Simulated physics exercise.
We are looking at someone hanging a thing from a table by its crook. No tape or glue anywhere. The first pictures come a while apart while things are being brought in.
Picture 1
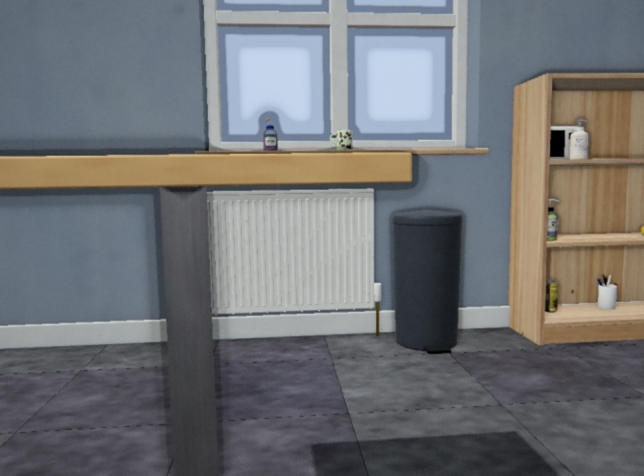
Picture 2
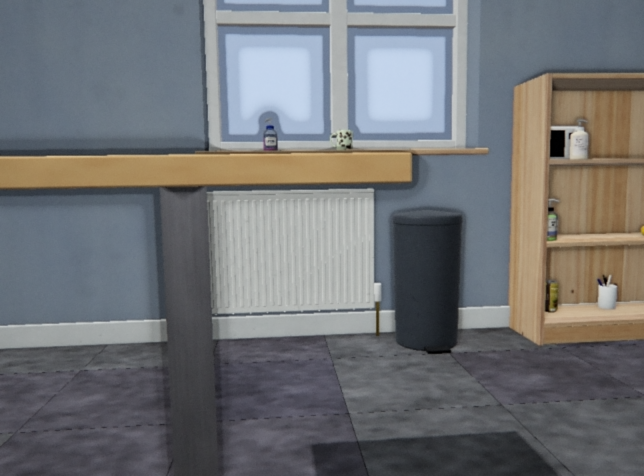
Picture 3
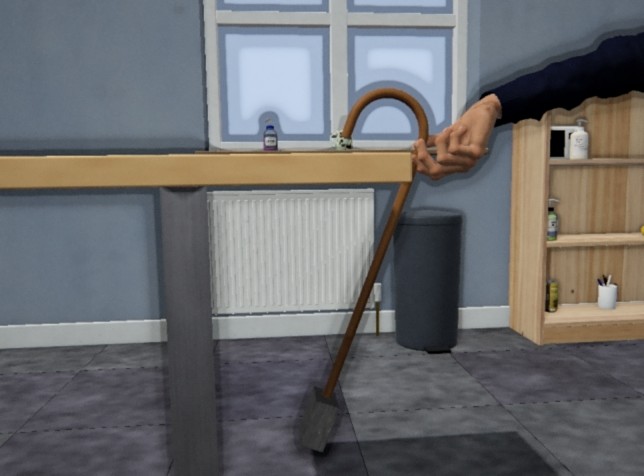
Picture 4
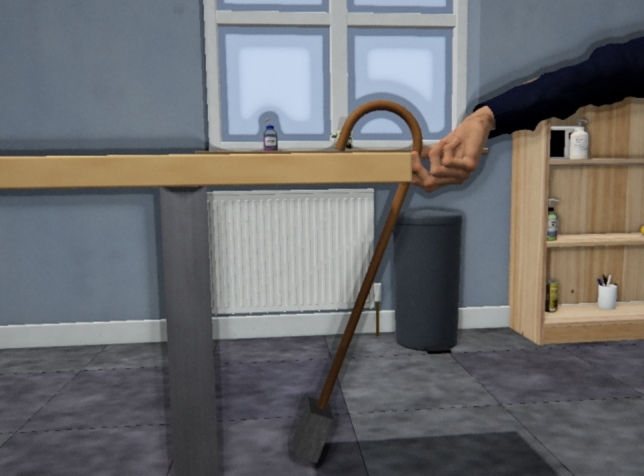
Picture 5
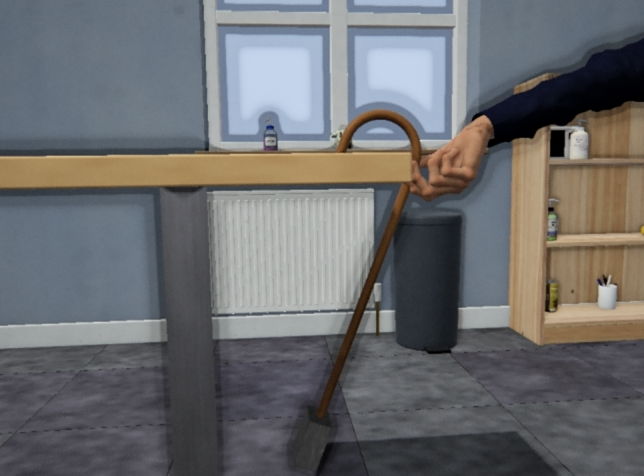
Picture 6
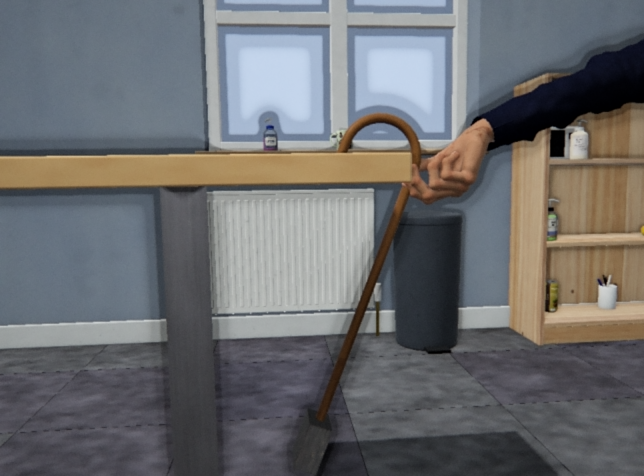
A brown, crook-handled stick with a grey brush at its bottom was brought to the table's right end by a hand, lowered slightly until its crook sat over the tabletop, and kept in hand.
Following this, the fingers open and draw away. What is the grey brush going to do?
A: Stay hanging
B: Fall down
Stay hanging.
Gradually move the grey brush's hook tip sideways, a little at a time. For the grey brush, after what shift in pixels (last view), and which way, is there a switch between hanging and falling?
Right, by roughly 24 pixels.
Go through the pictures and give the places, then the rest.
Table (183, 177), in the first frame.
Table (183, 177), in the second frame.
Still on the way; grey brush (341, 265); table (183, 177), in the third frame.
Still on the way; grey brush (335, 277); table (183, 177), in the fourth frame.
Still on the way; grey brush (334, 286); table (183, 177), in the fifth frame.
In place, still held; grey brush (334, 289); table (183, 177), in the sixth frame.
Then, 0.40 s on from there, grey brush at rest near (336, 290).
In the end, the grey brush hangs from the table, near (335, 290).
